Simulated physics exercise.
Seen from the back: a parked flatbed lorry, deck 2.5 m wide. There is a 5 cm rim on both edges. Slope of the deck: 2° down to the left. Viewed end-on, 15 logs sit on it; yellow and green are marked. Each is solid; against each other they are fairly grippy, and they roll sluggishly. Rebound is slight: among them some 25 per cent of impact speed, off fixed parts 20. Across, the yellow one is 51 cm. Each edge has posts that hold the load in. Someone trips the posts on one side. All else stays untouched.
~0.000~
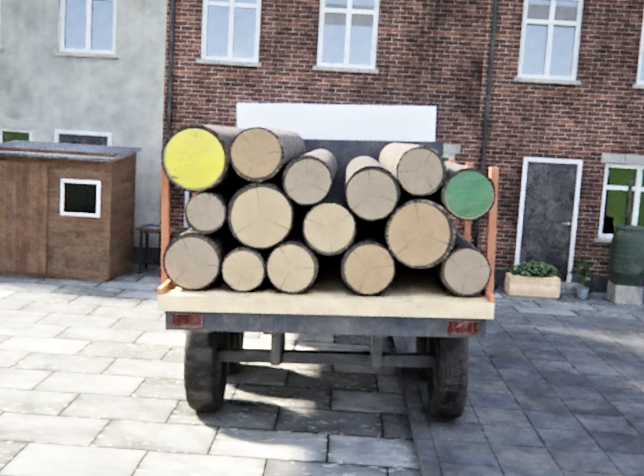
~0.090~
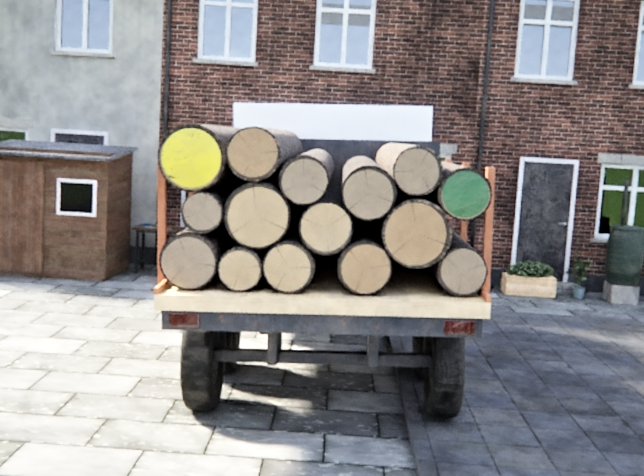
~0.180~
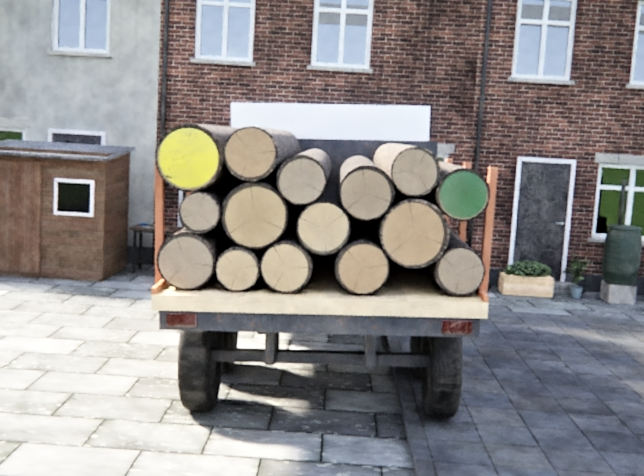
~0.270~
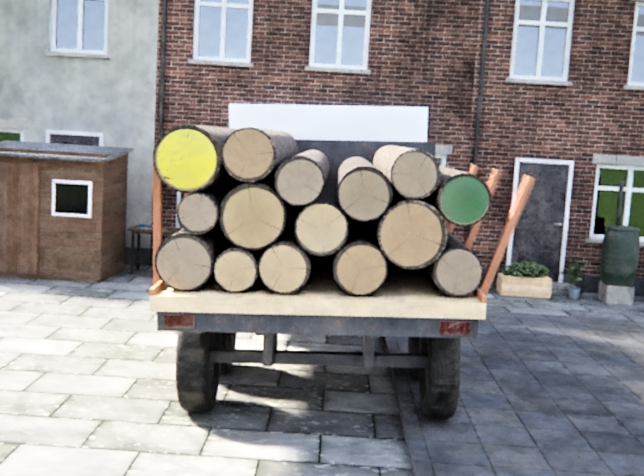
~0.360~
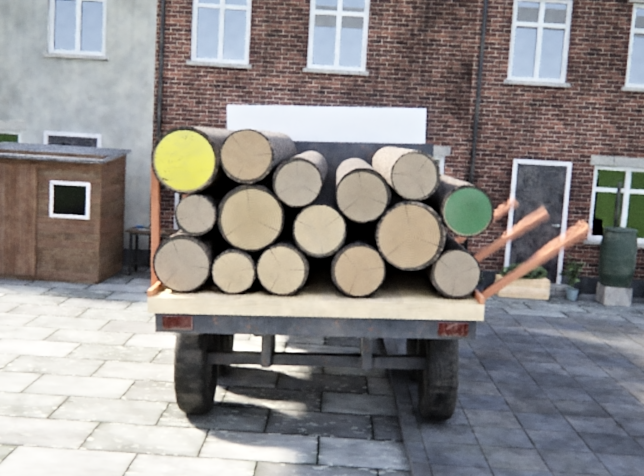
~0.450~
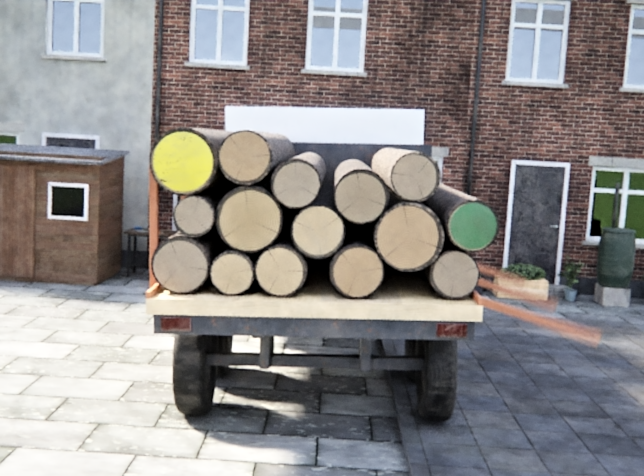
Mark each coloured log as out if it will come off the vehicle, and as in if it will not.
Yellow in, green out.
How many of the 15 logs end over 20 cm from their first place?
That makes 2 in total.
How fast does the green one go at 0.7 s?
It's travelling at about 2.0 m/s.
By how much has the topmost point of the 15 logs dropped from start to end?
Comparing start and end, it's lower by about 0 cm.
By 0.7 s, yellow is up on others, 25 cm from the left edge; green is dropping off the right side; 1 off so far.
By 0.8 s, green is dropping off the right side; as before, yellow; 1 off so far.
By 0.9 s, green is dropping off the right side; as before, yellow; 1 off so far.
By 1.0 s, green is dropping off the right side; as before, yellow; 1 off so far.
Finally (2.7 s), yellow is up on others, 25 cm from the left edge; green is on the ground to the right; 2 off so far.
